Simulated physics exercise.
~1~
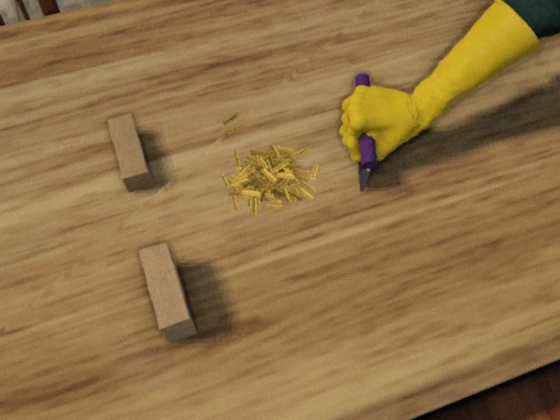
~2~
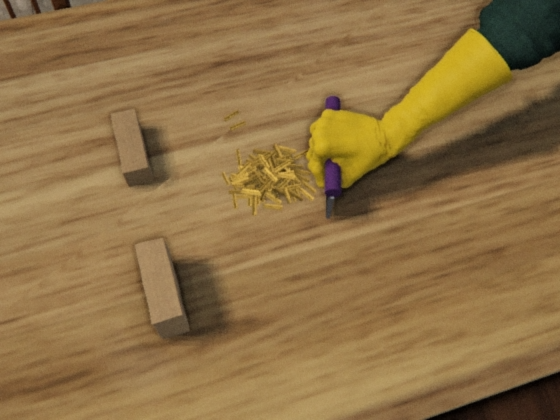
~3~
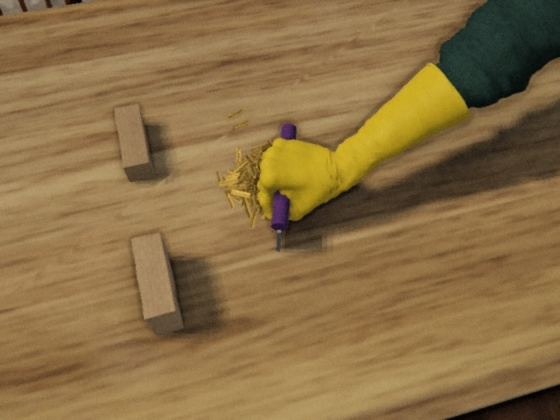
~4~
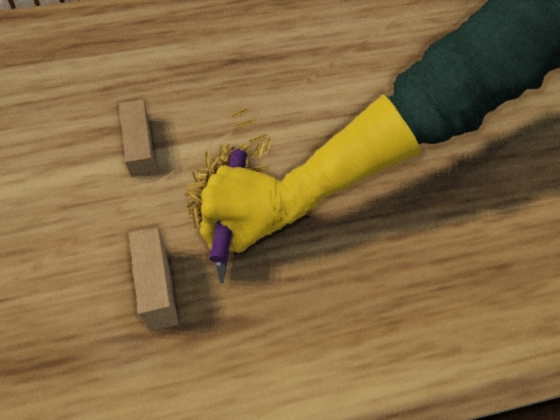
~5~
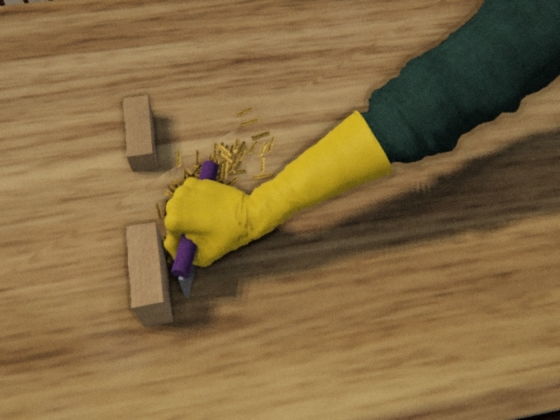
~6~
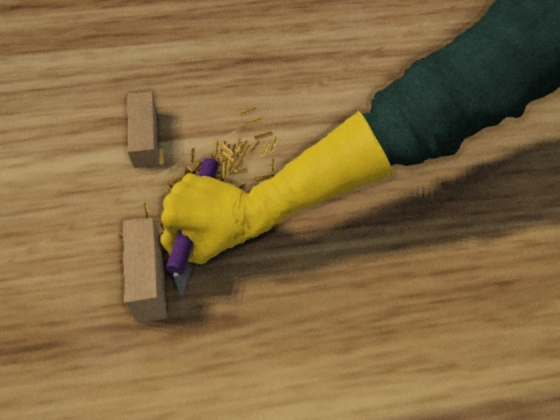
On a wooden tabletop, a yellow-gloved hand holding a purple-handled scraper moved left and pushed into a pile of dry pasta pieces, shifting some toward two wooden blocks, and stopped beside the nearer block with the pieces still short of the gap.
